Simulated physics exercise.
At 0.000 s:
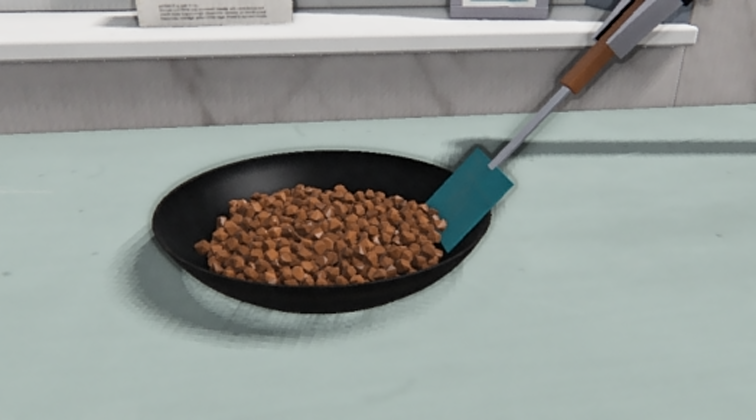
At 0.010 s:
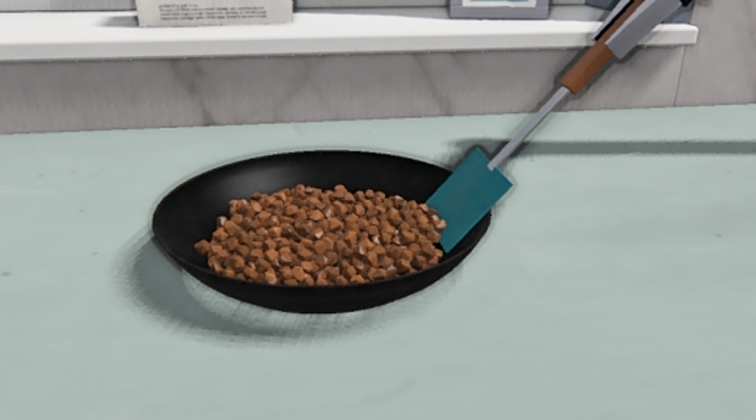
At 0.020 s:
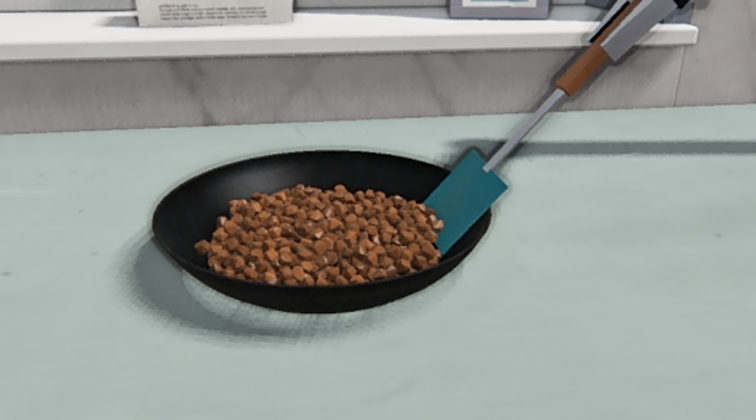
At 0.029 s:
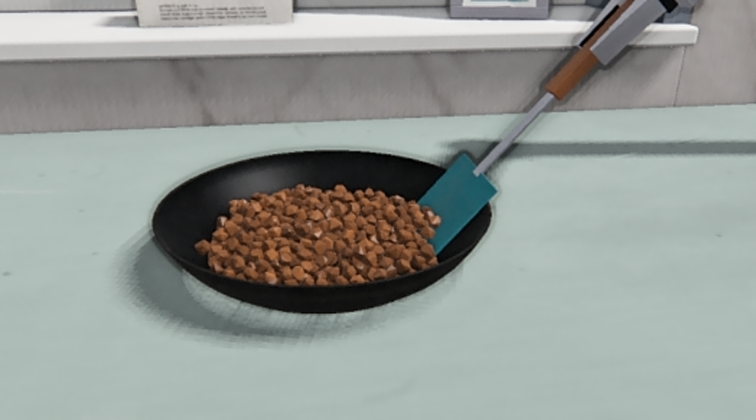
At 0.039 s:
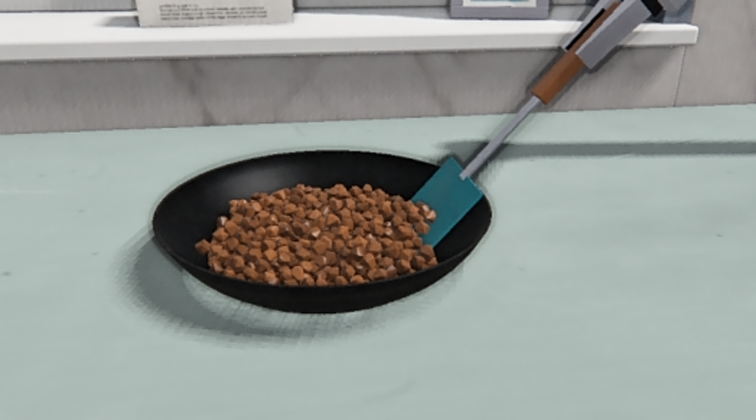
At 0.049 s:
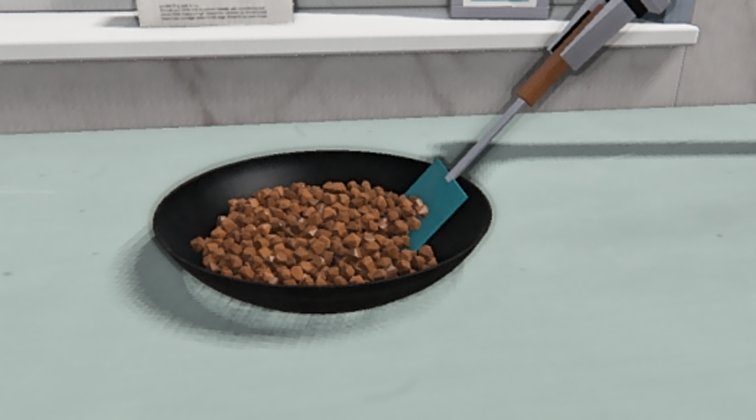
On a pale green counter, a machine slides a teal spatula slightly left through brown pellets in a black pan.
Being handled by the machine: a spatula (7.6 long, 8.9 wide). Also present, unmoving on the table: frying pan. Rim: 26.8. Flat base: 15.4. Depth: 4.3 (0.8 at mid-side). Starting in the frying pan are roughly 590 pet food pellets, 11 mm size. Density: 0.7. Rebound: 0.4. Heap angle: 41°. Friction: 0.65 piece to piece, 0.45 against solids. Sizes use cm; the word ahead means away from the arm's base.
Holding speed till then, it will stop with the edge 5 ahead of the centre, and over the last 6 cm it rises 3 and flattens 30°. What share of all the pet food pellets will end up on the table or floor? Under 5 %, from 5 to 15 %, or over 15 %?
From 5 to 15 %.
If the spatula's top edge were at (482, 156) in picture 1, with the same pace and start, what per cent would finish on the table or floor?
Roughly 10 percent ends on the table or floor.
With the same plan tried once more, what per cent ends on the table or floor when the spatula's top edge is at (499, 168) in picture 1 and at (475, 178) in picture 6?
Around 0 per cent finishes on the table or floor.
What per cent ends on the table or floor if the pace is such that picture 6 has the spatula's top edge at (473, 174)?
About 0 percent.
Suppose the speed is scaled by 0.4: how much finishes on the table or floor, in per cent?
The share would be near 0 in a hundred.
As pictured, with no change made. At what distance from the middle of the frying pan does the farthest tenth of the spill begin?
Distance: Approx. 30 cm.
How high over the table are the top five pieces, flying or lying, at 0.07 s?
About 6 centimetres.
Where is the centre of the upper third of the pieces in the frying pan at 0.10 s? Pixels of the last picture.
The middle sits at approx. (295, 208).
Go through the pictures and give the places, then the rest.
The first picture shows spatula top edge at (495, 165), sloping 48°; upper third of the load around (326, 223), from x 205 to 440, top at y 190; 588 in the frying pan.
The second picture shows spatula top edge at (494, 165), sloping 48°; upper third of the load around (326, 223), from x 205 to 440, top at y 190.
The third picture shows spatula top edge at (490, 167), sloping 48°; upper third of the load around (326, 223), from x 205 to 435, top at y 190.
The fourth picture shows spatula top edge at (480, 171), sloping 48°; upper third of the load around (328, 222), from x 205 to 435, top at y 190.
The fifth picture shows spatula top edge at (466, 174), sloping 48°; upper third of the load around (330, 220), from x 205 to 430, top at y 190.
The sixth picture shows spatula top edge at (452, 176), sloping 48°; upper third of the load around (324, 216), from x 200 to 430, top at y 185; 588 in the frying pan.
After 0.07 s, sloping 48°, highest piece 6 above the table; 588 in the frying pan.
After 0.10 s, sloping 39°, highest piece 7 above the table; 588 in the frying pan.
After 0.31 s, sloping 18°, highest piece 6 above the table; 541 in the frying pan, 42 on the table or floor, 5 on the blade or in flight.
After 1.36 s, sloping 18°, highest piece 6 above the table; 541 in the frying pan, 47 on the table or floor.
At rest, 541 in the frying pan, 47 on the table or floor. That is 8 % on the table or floor.
